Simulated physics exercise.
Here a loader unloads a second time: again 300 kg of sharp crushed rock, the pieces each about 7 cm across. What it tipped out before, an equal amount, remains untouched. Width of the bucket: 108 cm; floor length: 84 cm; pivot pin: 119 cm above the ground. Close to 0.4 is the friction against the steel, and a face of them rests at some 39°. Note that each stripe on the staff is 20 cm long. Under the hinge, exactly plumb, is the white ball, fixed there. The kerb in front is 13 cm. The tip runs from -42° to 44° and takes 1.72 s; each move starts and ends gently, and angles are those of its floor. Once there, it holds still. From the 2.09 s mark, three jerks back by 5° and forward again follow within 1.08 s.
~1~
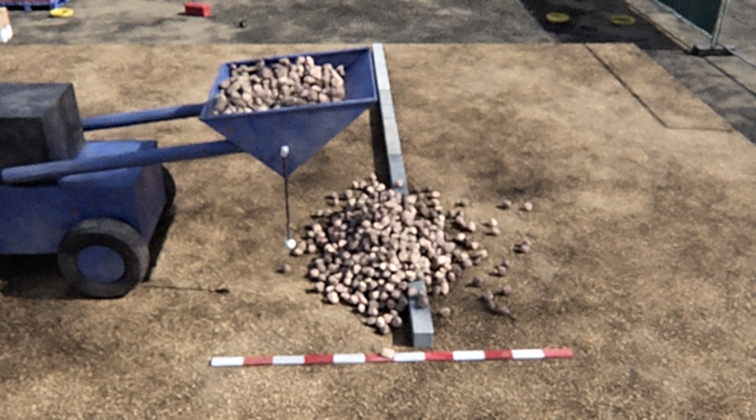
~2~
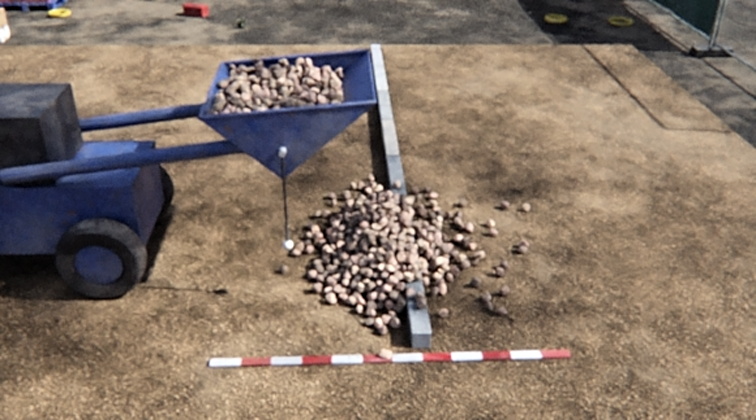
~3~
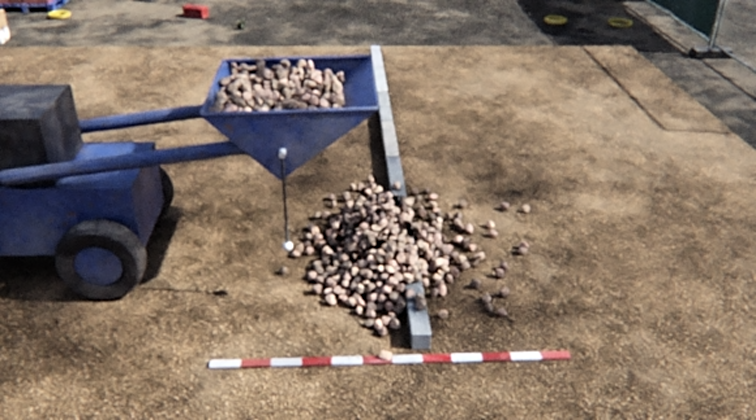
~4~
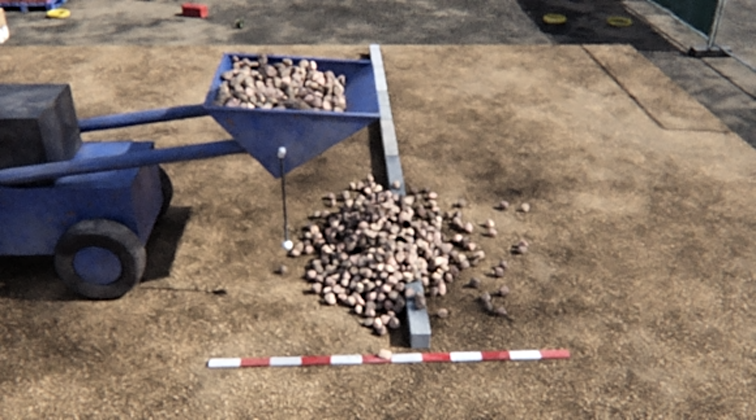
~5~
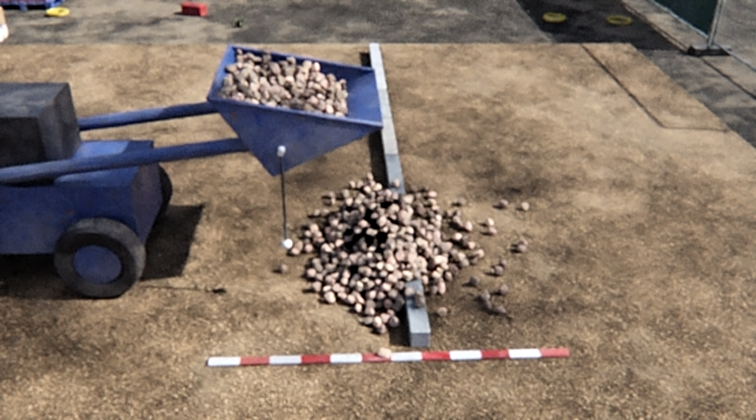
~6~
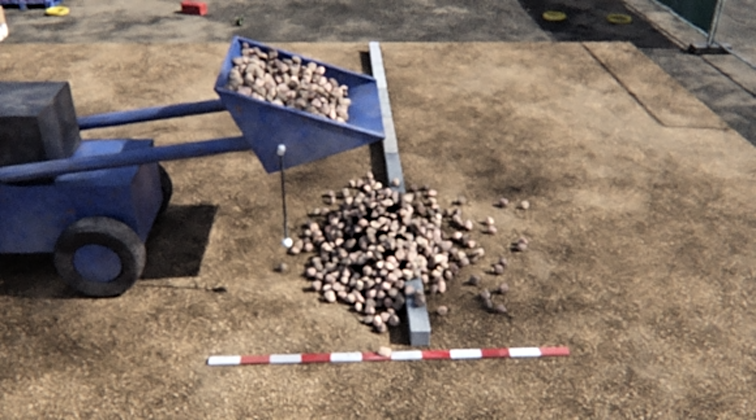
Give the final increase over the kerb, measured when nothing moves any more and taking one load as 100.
Close to 34 parts in a hundred.
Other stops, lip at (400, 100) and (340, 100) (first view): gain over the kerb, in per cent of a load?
Near 65 in a hundred first, near 5 in a hundred second.
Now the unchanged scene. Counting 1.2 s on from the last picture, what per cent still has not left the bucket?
Near 30 per cent of the load is held.
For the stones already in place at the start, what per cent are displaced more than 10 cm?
5 %.
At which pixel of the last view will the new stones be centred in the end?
The centre sits about (382, 236).
Then, 0.7 s after the last picture the floor is at 31°; in per cent of one load, 99 in the bucket, 86 on this side of the kerb, 15 over the kerb; the foremost stones are at (507, 234).
Then, 1.2 s after the last picture the floor is at 44°; in per cent of one load, 28 in the bucket, 152 on this side of the kerb, 20 over the kerb; the foremost stones are at (507, 234).
Then, 3.0 s after the last picture the floor is at 44°; in per cent of one load, 0 in the bucket, 151 on this side of the kerb, 49 over the kerb; the foremost stones are at (513, 223).
Then, 5.6 s after the last picture the floor is at 44°; in per cent of one load, 0 in the bucket, 151 on this side of the kerb, 49 over the kerb; the foremost stones are at (513, 223). Net gain over the kerb, 34.
